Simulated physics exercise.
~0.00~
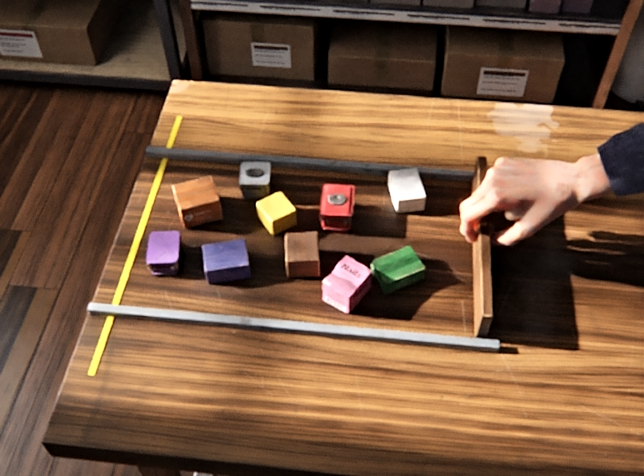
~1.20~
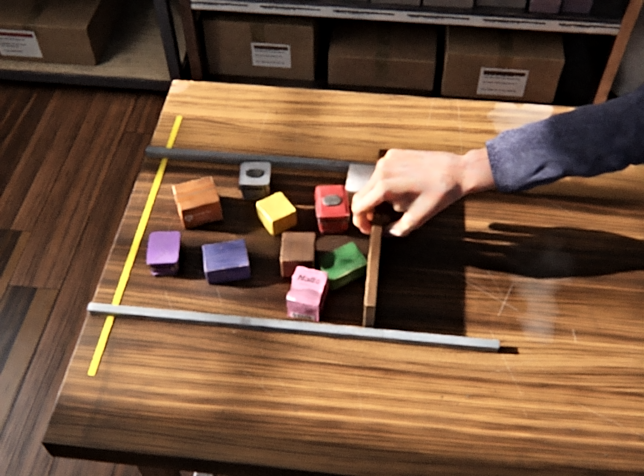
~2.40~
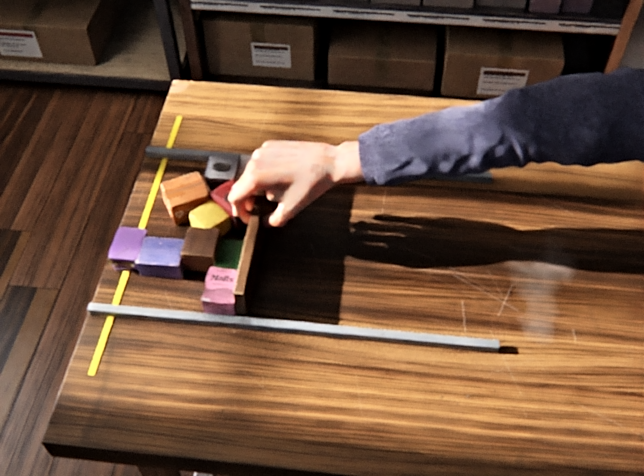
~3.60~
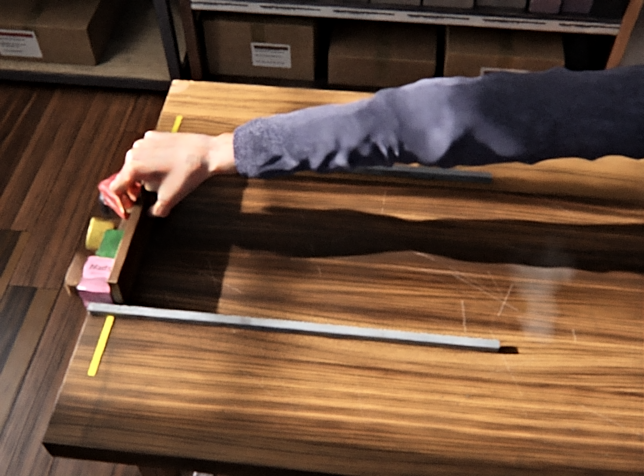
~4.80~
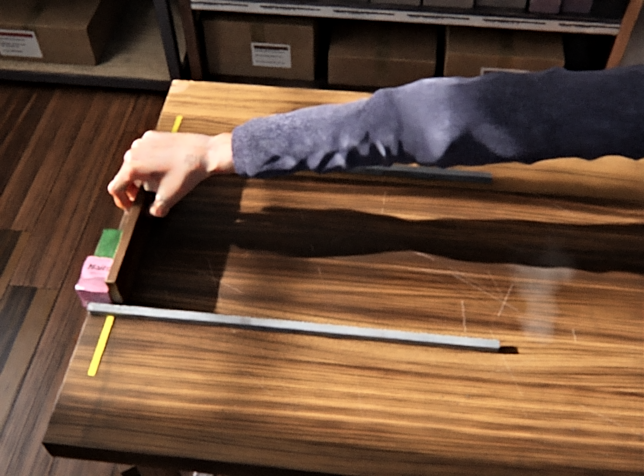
A hand grips an upright wooden board at the right of a striped wooden table, seen from above at an angle by a still camera. Between two grey rails lie scattered small blocks, with purple, blue and orange ones at left, yellow, brown and red ones centrally, and pink, green and white ones nearer the board. The hand pushes the board left, gathering the blocks into a crowded cluster that crosses the yellow tape. Blocks spill over the table's left edge as the board reaches the tape and stops. Finally, only the pink and green blocks remain visible beside it.
